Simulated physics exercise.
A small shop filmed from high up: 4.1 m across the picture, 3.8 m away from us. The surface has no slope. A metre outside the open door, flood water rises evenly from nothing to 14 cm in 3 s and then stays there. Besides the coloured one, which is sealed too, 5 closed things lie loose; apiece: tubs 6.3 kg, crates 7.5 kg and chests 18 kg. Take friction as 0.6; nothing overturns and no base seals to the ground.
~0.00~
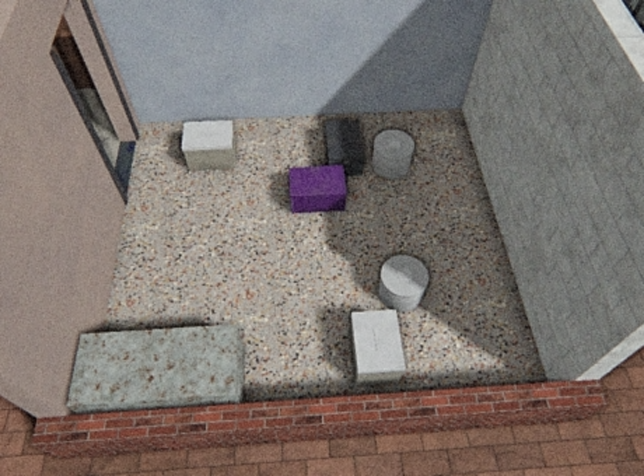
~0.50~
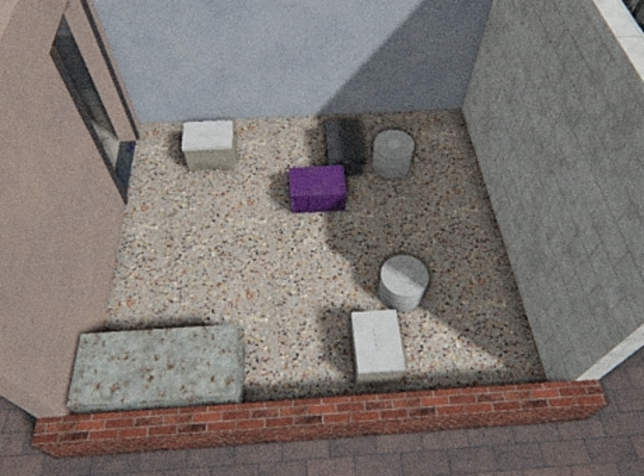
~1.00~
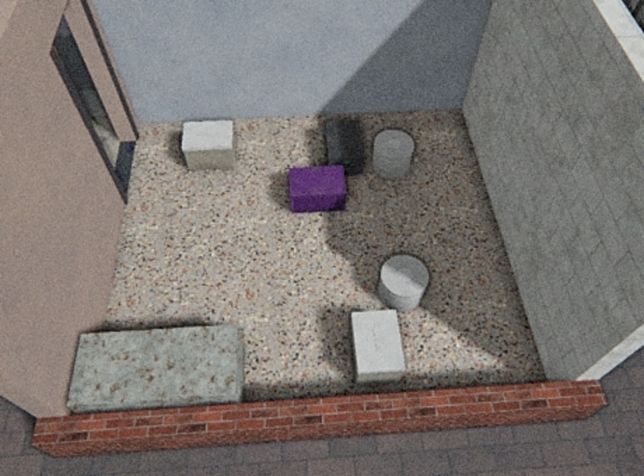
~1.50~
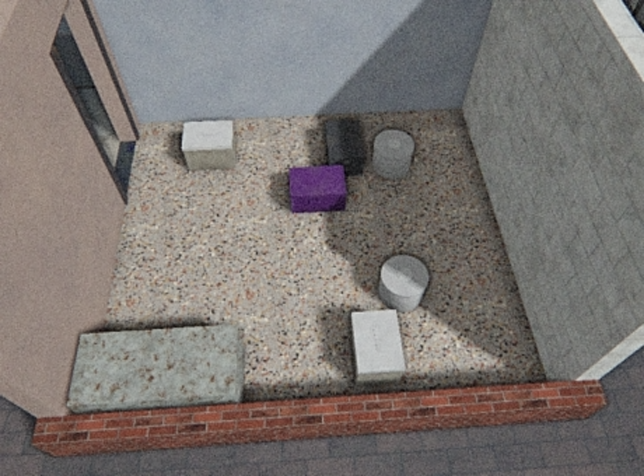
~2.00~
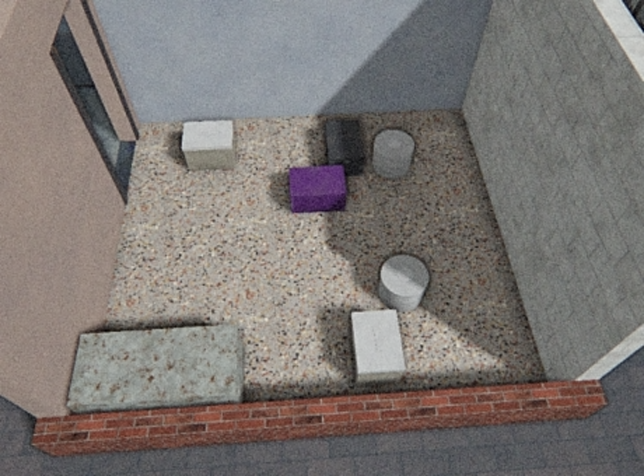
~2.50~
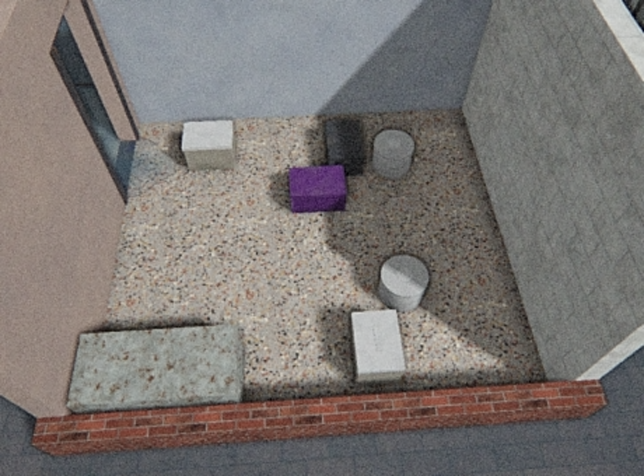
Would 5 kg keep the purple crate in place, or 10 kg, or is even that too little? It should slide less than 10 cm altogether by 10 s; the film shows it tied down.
I expect that only the higher weight holds it.
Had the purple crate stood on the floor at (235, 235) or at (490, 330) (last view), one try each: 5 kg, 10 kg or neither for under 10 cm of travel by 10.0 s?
In turn: Neither holds; either load holds.
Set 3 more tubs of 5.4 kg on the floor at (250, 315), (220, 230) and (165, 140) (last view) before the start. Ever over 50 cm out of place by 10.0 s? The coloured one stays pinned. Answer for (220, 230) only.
It is over.
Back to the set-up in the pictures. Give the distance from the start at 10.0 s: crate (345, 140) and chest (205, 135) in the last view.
In turn: 10 cm, 0 cm.
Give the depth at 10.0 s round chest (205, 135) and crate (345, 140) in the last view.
About 5 and 3 cm.
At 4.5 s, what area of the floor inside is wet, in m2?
Some 4.5 m2.
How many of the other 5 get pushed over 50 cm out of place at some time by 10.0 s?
0 of them.
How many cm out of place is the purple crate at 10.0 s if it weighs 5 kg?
About 100 cm.
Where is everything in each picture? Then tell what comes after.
In the first picture, the purple crate at (317, 180) rests on the ground; 0.0 m2 under water; 0 of 6 have shifted.
In the second picture, the purple crate at (317, 180) rests on the ground; water covers 0.0 m2; 0 of 6 have shifted.
In the third picture, the purple crate at (317, 180), on the bottom; 0.0 m2 under water; 0 of 6 have shifted.
In the fourth picture, the purple crate at (317, 180) rests on the ground; water covers 0.0 m2; 0 of 6 have shifted.
In the fifth picture, the purple crate at (317, 180) rests on the ground; water covers 0.0 m2; 0 of 6 have shifted.
In the sixth picture, the purple crate at (317, 180), on the bottom; 0.3 m2 under water; 0 of 6 have shifted.
After 3.5 s the purple crate would be 0 cm from its start with 5 kg and 0 cm from its start with 10 kg; 0 cm of water round it then.
After 4.5 s the purple crate would be 0 cm from its start with 5 kg and 0 cm from its start with 10 kg; 1 cm of water round it then.
After 7.0 s the purple crate would be 12 cm from its start with 5 kg and 0 cm from its start with 10 kg; 3 cm of water round it then.
After 10.0 s the purple crate would be 92 cm from its start with 5 kg and 0 cm from its start with 10 kg; 3 cm of water round it then.
